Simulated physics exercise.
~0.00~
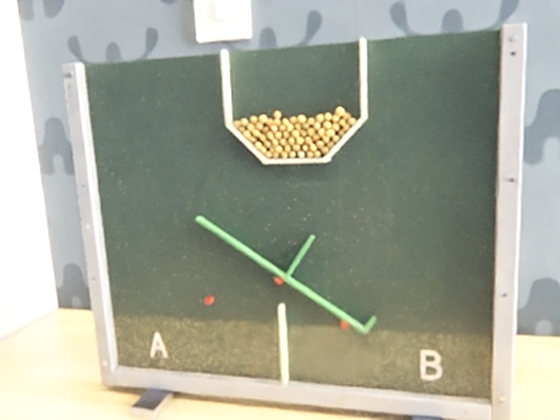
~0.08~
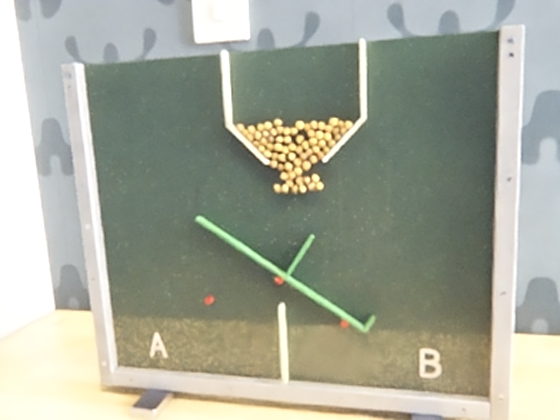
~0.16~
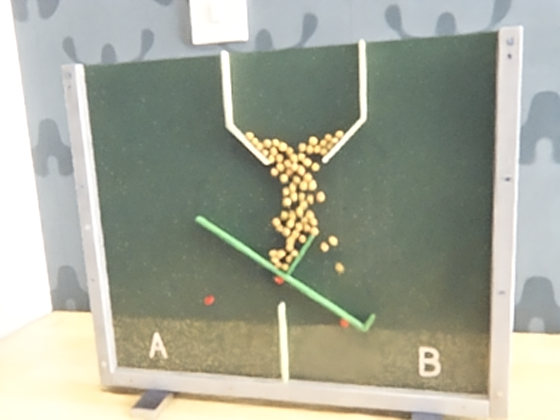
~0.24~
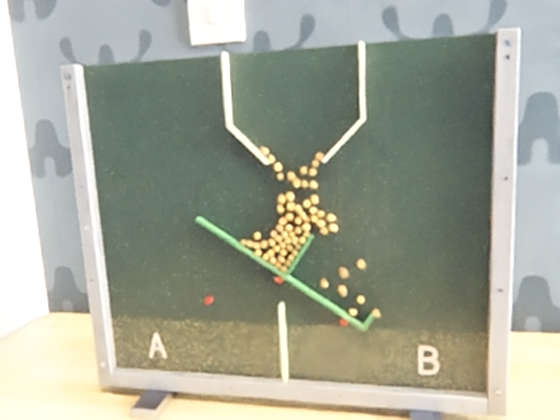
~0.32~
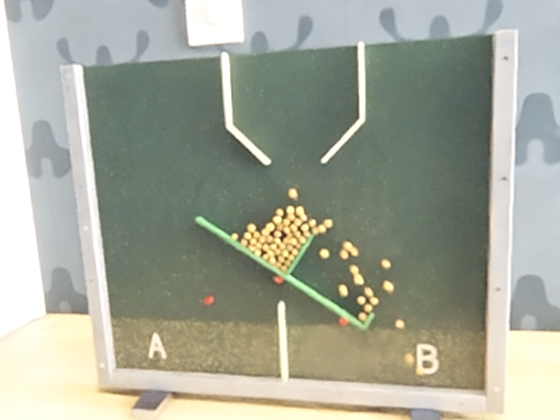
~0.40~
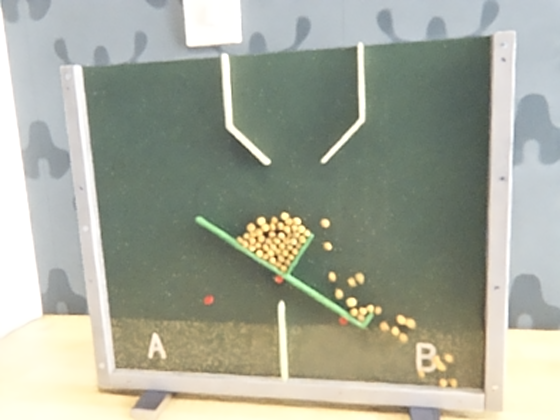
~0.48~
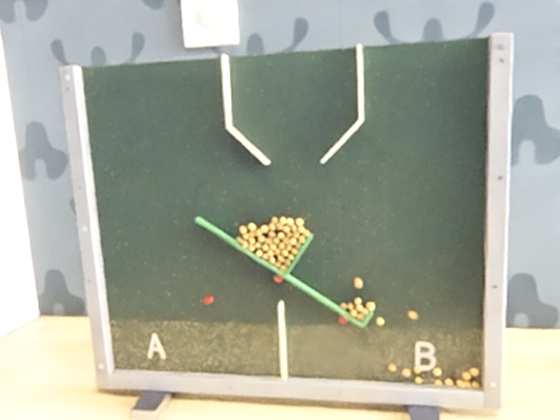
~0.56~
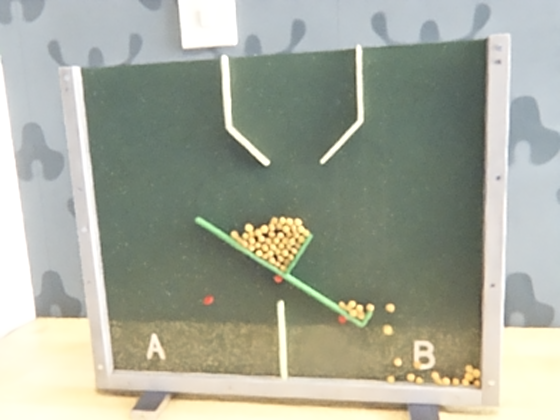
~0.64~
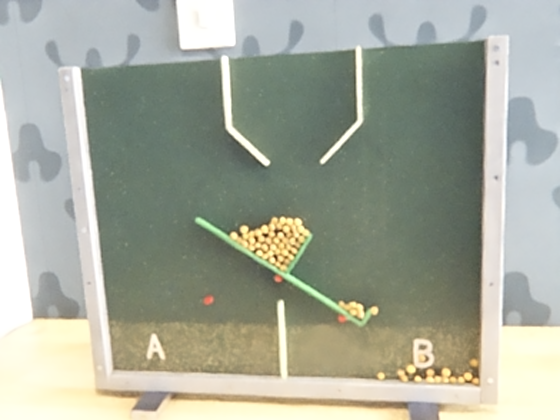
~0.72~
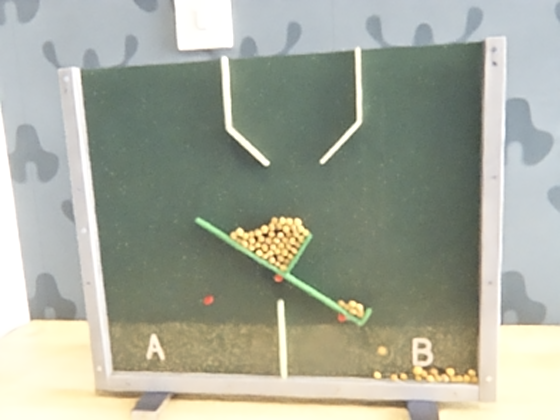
A dark green upright board in a grey frame stands on a pale wooden surface before blue-grey patterned wallpaper, seen from the front as the view drifts slightly sideways. Golden-tan chickpeas fill a white-edged hopper at the top, above a green tray slanting down to the right, with bins marked A on the left and B on the right. The hopper opens and the chickpeas pour onto the tray, piling against its middle upright. Some spill over, roll down to the right end and drop into bin B. Finally most rest on the still-tilted tray, some lie in B, and A stays empty.
